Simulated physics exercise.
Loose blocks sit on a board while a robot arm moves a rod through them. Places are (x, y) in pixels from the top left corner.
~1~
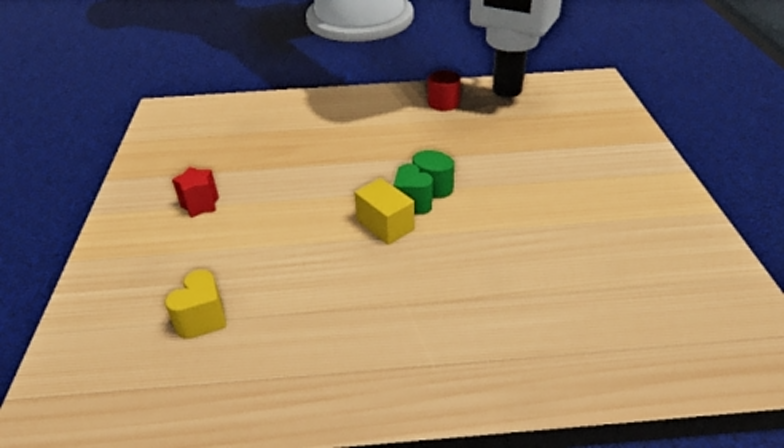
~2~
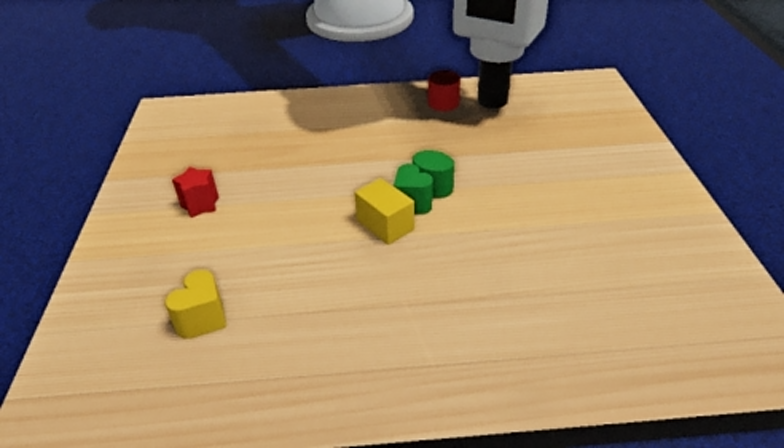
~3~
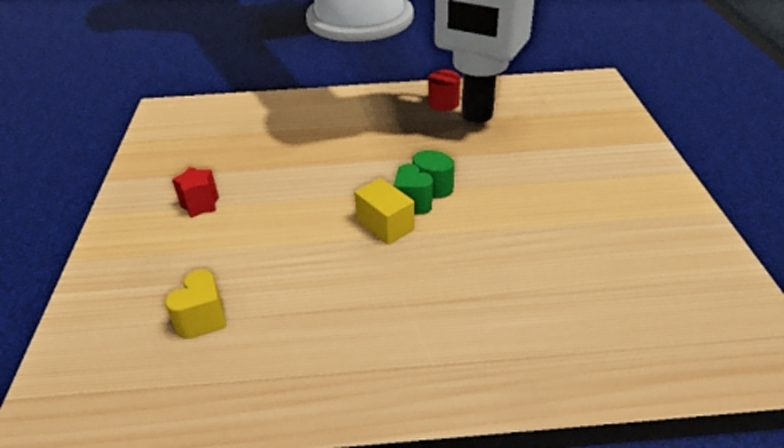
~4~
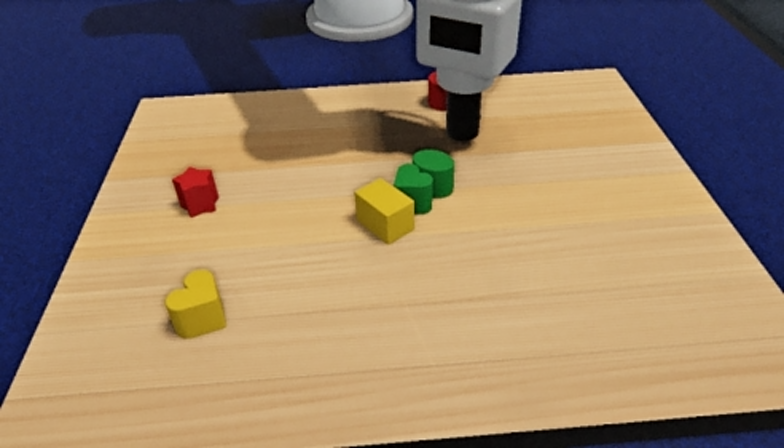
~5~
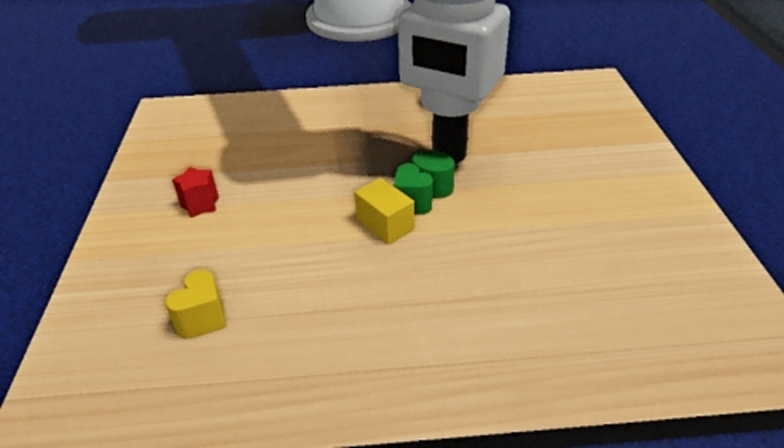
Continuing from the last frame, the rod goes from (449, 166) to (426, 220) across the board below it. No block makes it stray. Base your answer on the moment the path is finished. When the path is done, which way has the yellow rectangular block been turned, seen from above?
Prediction: Counterclockwise.
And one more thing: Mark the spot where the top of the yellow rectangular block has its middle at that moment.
The answer is (341, 224).
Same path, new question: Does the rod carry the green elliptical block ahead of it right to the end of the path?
Yes, it checks out.
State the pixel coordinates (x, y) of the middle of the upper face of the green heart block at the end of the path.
At roughly (358, 200).
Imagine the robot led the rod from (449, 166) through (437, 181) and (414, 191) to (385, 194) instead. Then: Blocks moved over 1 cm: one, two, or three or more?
That push would leave three or more blocks displaced by more than about 1 cm.
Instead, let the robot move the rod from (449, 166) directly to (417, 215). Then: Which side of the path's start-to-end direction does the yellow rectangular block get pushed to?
The answer is right: Facing from the path's start to its end, that's where the yellow rectangular block shifts.
On the path given first. Halfway along, rod at (438, 181); yellow rectangular block at (361, 211), turned 25° anticlockwise; green heart block at (387, 191); green elliptical block at (415, 180), turned 25° clockwise.
At the end, rod at (426, 209); yellow rectangular block at (341, 224), turned 20° anticlockwise; green heart block at (358, 200), turned 45° clockwise; green elliptical block at (391, 204), turned 65° clockwise.
